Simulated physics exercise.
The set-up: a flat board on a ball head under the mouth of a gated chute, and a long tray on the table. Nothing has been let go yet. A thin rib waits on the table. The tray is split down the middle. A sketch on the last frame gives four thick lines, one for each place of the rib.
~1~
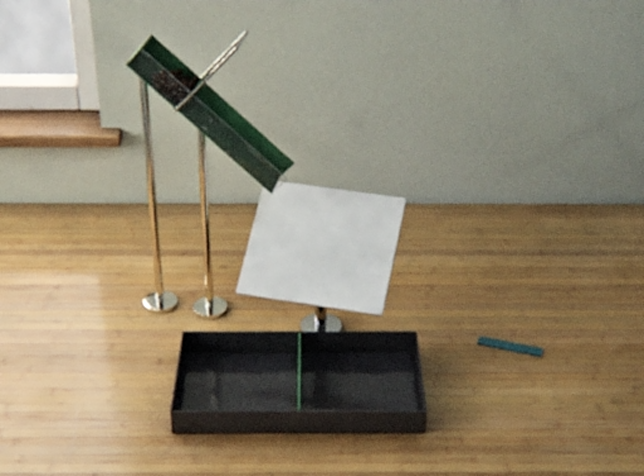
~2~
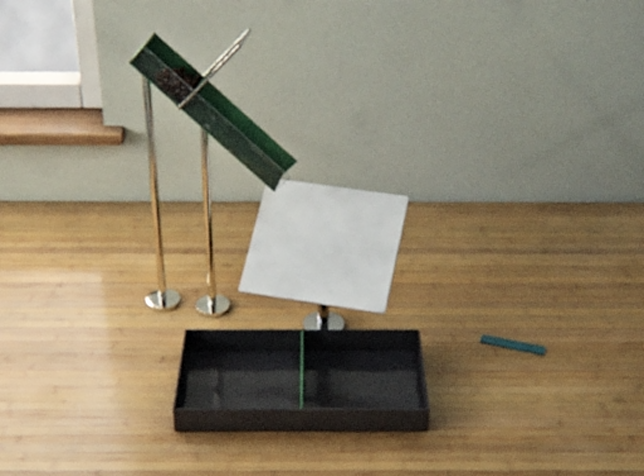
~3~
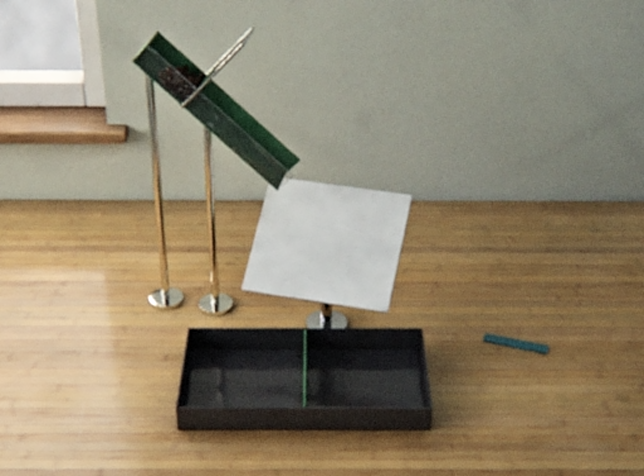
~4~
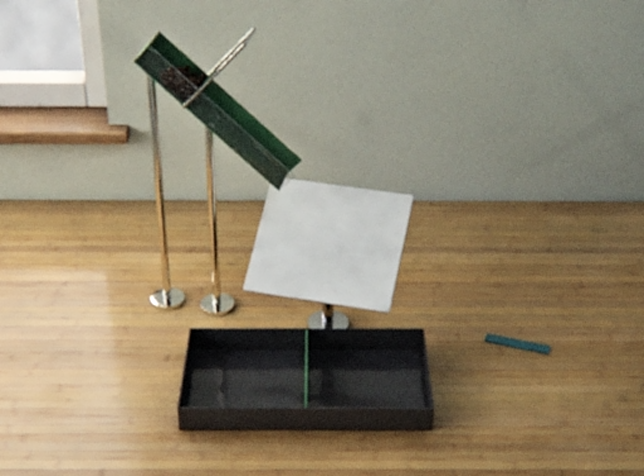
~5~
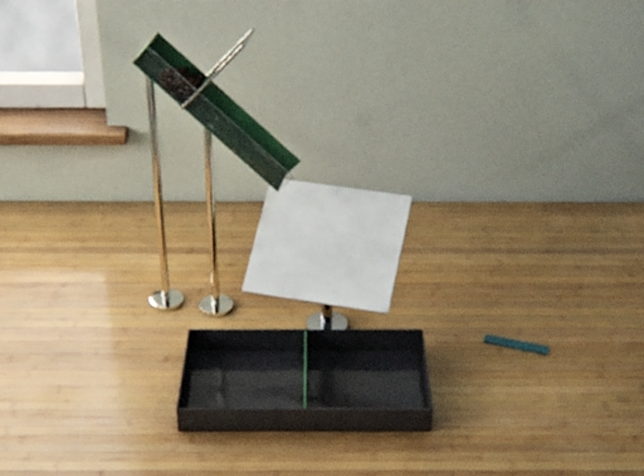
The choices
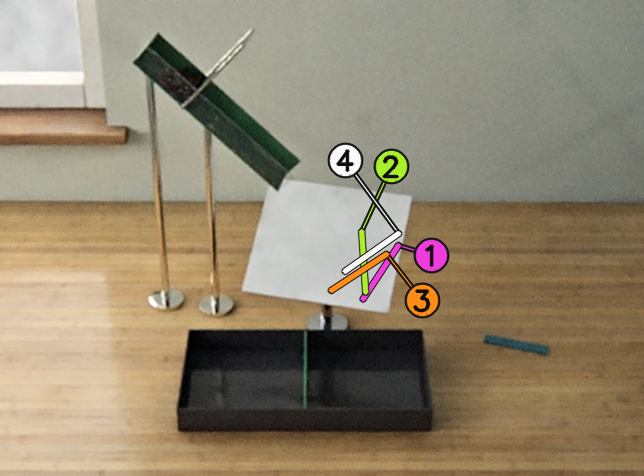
The video shows a green sloping chute holding small dark pieces behind a gate, above a tilted white board and a black divided tray on a wooden table; nothing moves except the view, which shifts very slightly.
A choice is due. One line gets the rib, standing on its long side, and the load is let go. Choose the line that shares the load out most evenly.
4 is best.
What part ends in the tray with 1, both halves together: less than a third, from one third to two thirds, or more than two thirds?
Line 1 gives more than two thirds.
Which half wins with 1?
Right.
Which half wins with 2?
Right.
On the marked copy, line 1 from (398, 245) to (363, 299); line 2 from (361, 231) to (365, 292); line 3 from (386, 254) to (331, 290); line 4 from (398, 233) to (345, 271).
If 1 is chosen, of what is caught, about a quarter in the left half, most in the right.
If 2 is chosen, of what is caught, a small part in the left half, nearly all in the right.
If 3 is chosen, of what is caught, most in the left half, about a quarter in the right.
If 4 is chosen, of what is caught, about half in the left half, about half in the right.
